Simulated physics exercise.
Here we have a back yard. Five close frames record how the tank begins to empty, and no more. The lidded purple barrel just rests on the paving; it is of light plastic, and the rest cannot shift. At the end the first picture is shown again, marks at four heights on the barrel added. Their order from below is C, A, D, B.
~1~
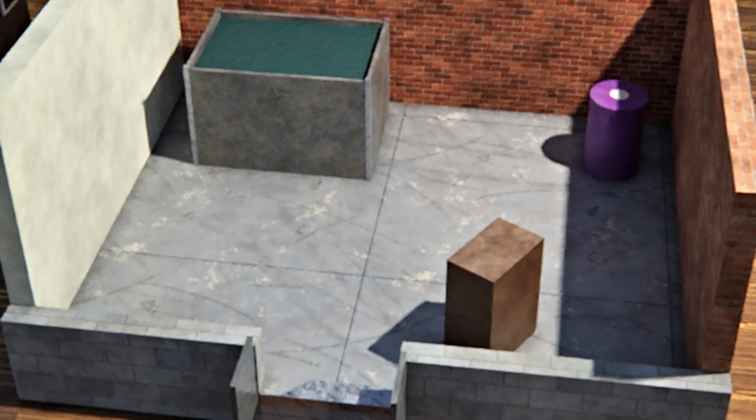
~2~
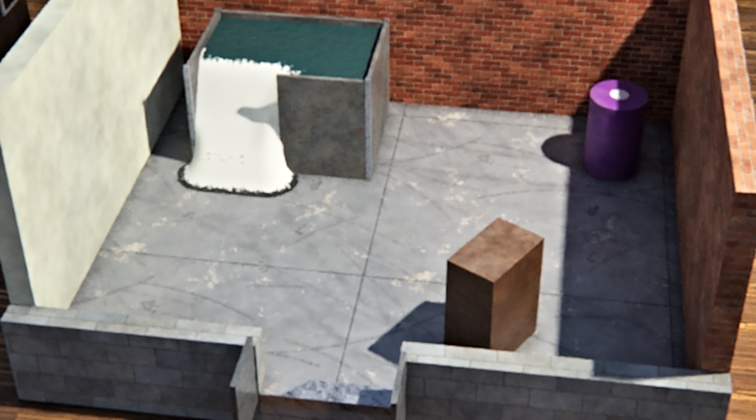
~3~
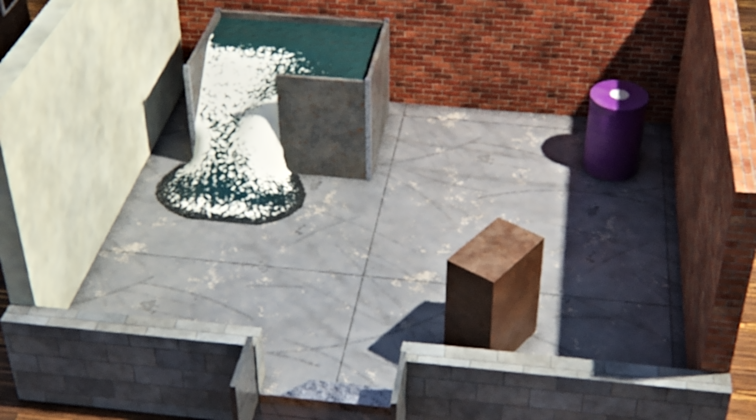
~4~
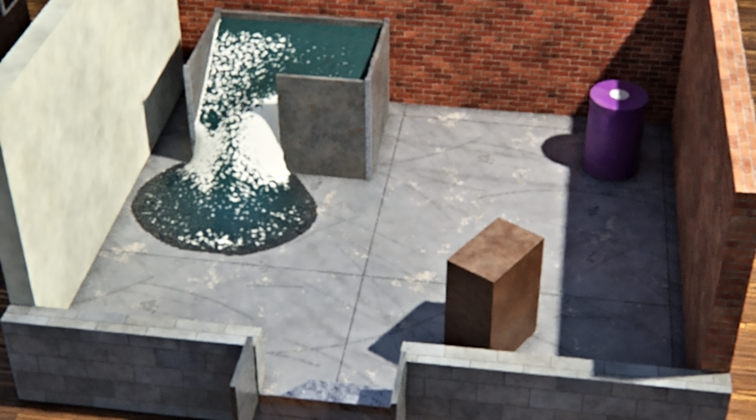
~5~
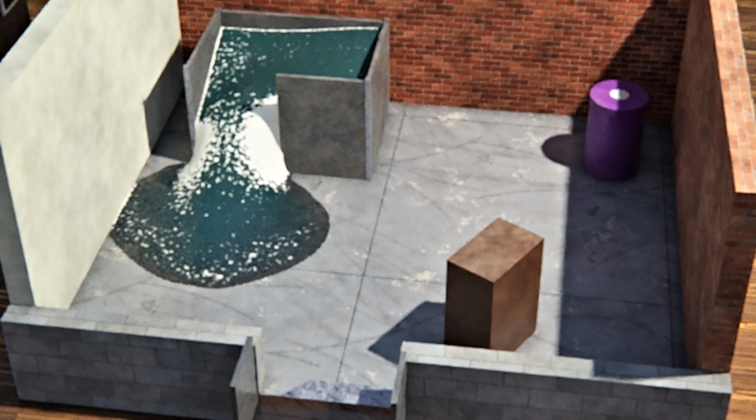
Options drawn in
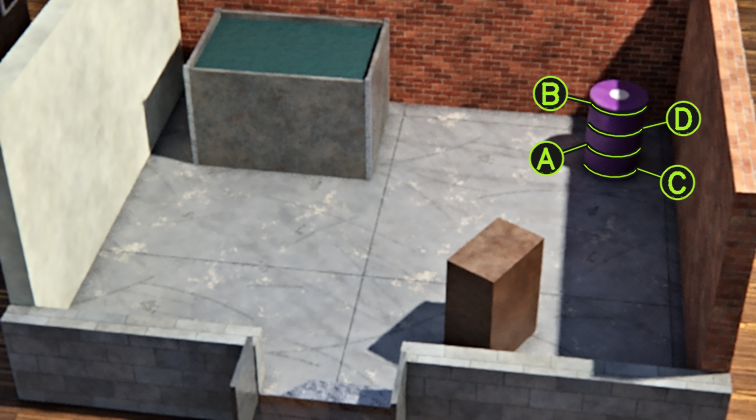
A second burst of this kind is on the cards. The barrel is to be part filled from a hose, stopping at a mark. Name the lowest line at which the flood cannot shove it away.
A will do.
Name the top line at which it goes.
That is line C.
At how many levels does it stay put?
Three of the four.
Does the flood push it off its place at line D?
No.
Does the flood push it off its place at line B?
No, not at all.
In lime, A at (613, 156); B at (618, 114); C at (610, 176); D at (615, 136); from the bottom up C, A, D, B.
For line A, it does not move.
For line B, it does not move.
For line C, it is pushed about its own width away.
For line D, it does not move.
